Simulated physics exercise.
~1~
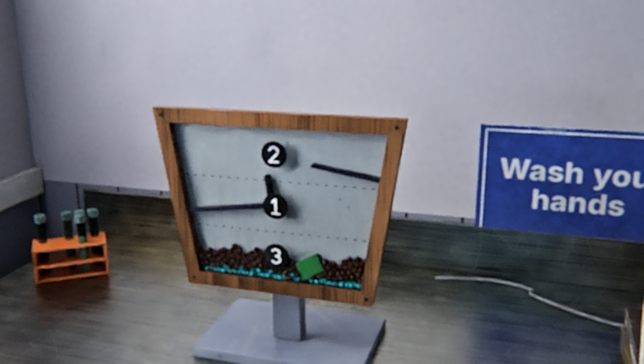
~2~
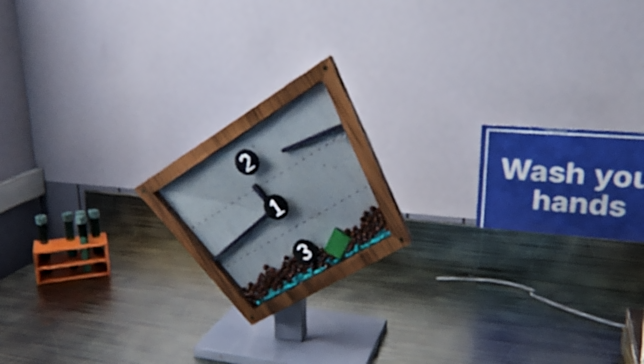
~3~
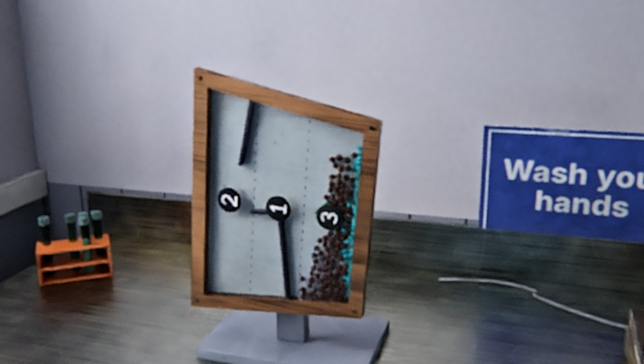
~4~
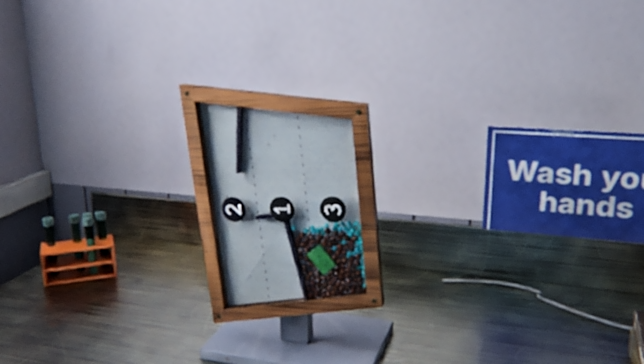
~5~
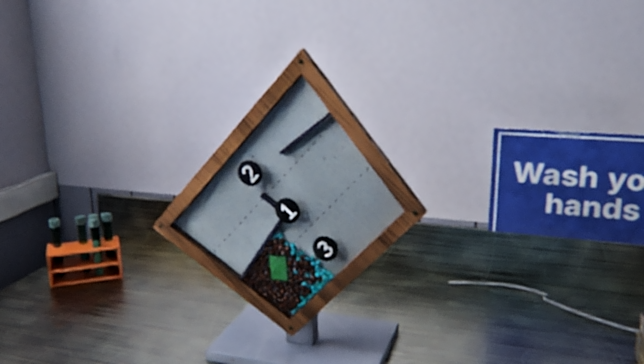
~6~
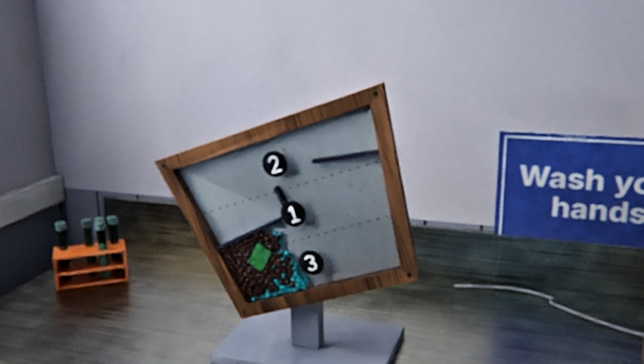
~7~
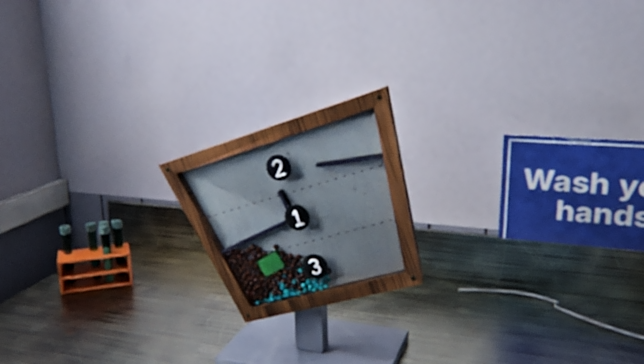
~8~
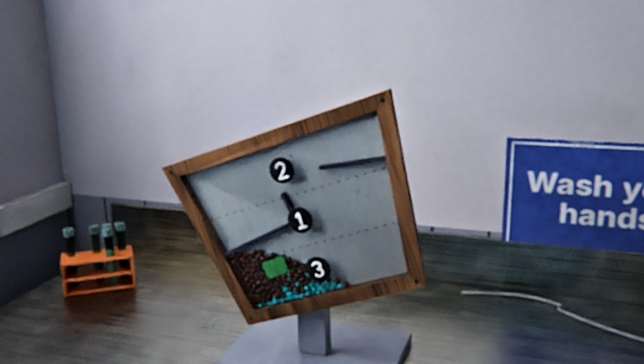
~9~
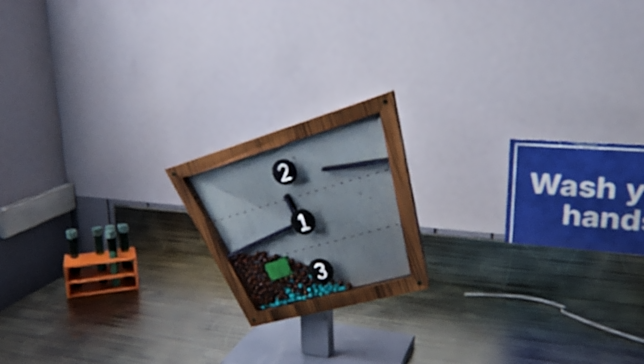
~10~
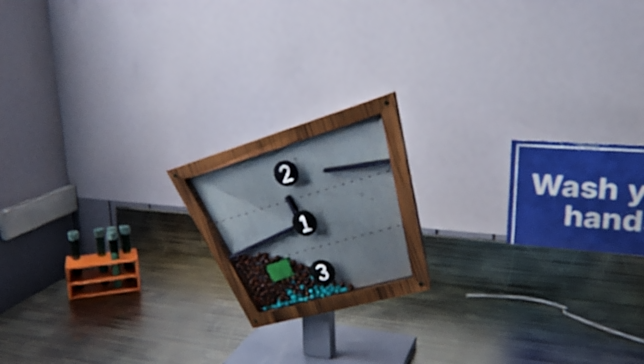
A wooden-framed case of dark and turquoise beads with a green block tipped anticlockwise onto its side, spilling them to the right, then swung partway back and stopped tilted, with the beads and block settled in the lower left corner.
